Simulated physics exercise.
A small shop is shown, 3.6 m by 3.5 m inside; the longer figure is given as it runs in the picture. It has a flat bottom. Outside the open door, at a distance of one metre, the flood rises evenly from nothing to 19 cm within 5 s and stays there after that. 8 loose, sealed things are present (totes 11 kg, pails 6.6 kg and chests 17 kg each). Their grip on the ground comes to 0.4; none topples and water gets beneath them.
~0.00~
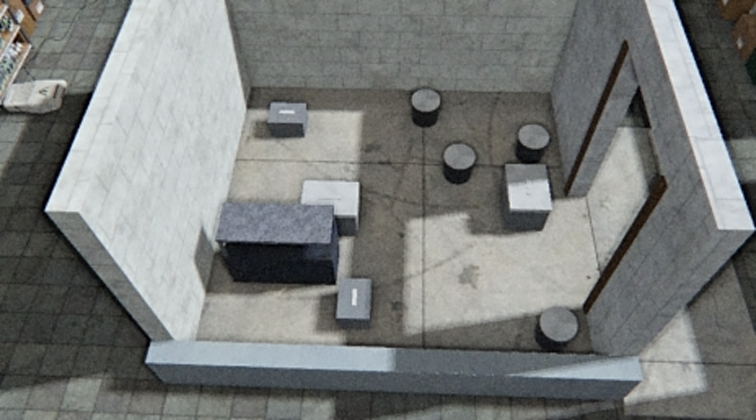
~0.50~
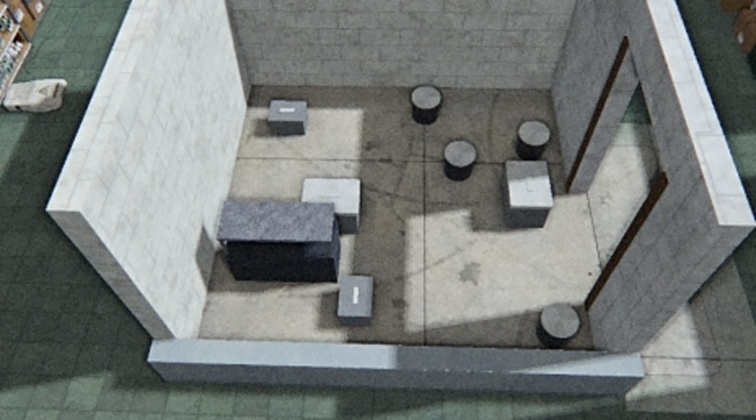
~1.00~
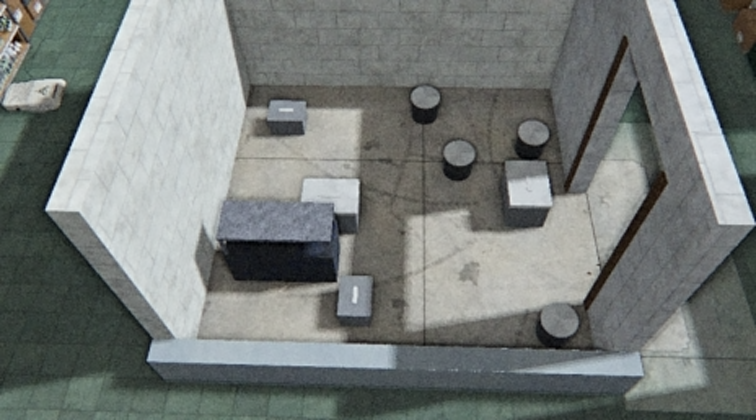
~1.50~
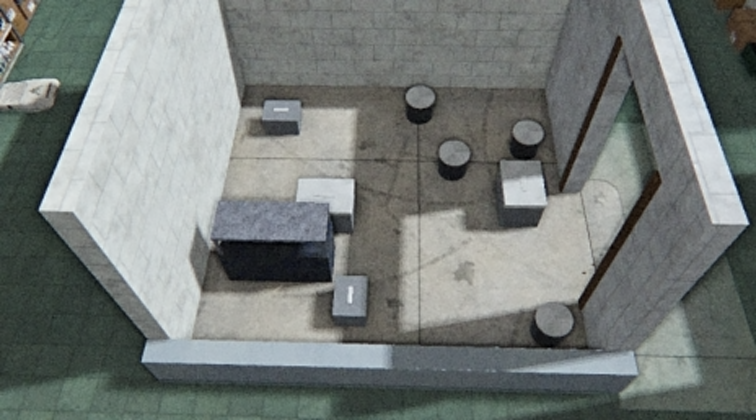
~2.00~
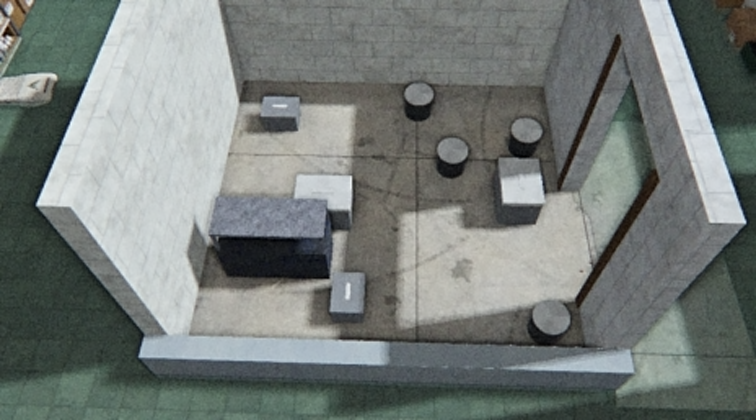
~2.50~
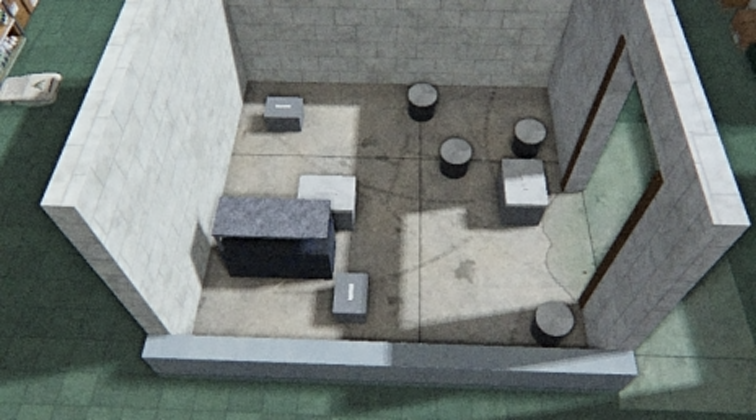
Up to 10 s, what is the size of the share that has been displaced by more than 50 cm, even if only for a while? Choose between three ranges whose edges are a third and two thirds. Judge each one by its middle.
The range is the middle one, a third to two thirds.
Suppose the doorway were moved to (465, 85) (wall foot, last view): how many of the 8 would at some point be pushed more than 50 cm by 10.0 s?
You'd get 6 in that case.
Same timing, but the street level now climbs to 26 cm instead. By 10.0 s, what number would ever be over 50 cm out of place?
Result: 6.
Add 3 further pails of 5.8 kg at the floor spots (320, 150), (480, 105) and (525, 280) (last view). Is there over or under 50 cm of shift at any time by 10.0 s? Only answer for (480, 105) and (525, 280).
Inside the limit, then above the limit.
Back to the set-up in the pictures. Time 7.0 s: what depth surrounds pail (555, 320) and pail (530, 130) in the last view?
Depths: Near 2 cm, then near 2 cm.
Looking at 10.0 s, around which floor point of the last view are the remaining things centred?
I'd put it close to (395, 178) in the last view.
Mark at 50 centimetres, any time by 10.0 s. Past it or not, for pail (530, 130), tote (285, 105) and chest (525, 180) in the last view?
One by one: Below; below; above.
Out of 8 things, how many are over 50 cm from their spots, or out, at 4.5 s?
The count is 0.
After 3.5 s 0 of 8 are over 50 cm from their spots; 0 afloat.
After 4.5 s 0 of 8 are over 50 cm from their spots; 0 afloat.
After 7.0 s 2 of 8 are over 50 cm from their spots; 0 afloat.
After 10.0 s 3 of 8 are over 50 cm from their spots, and 3 have been at some point; 2 afloat.
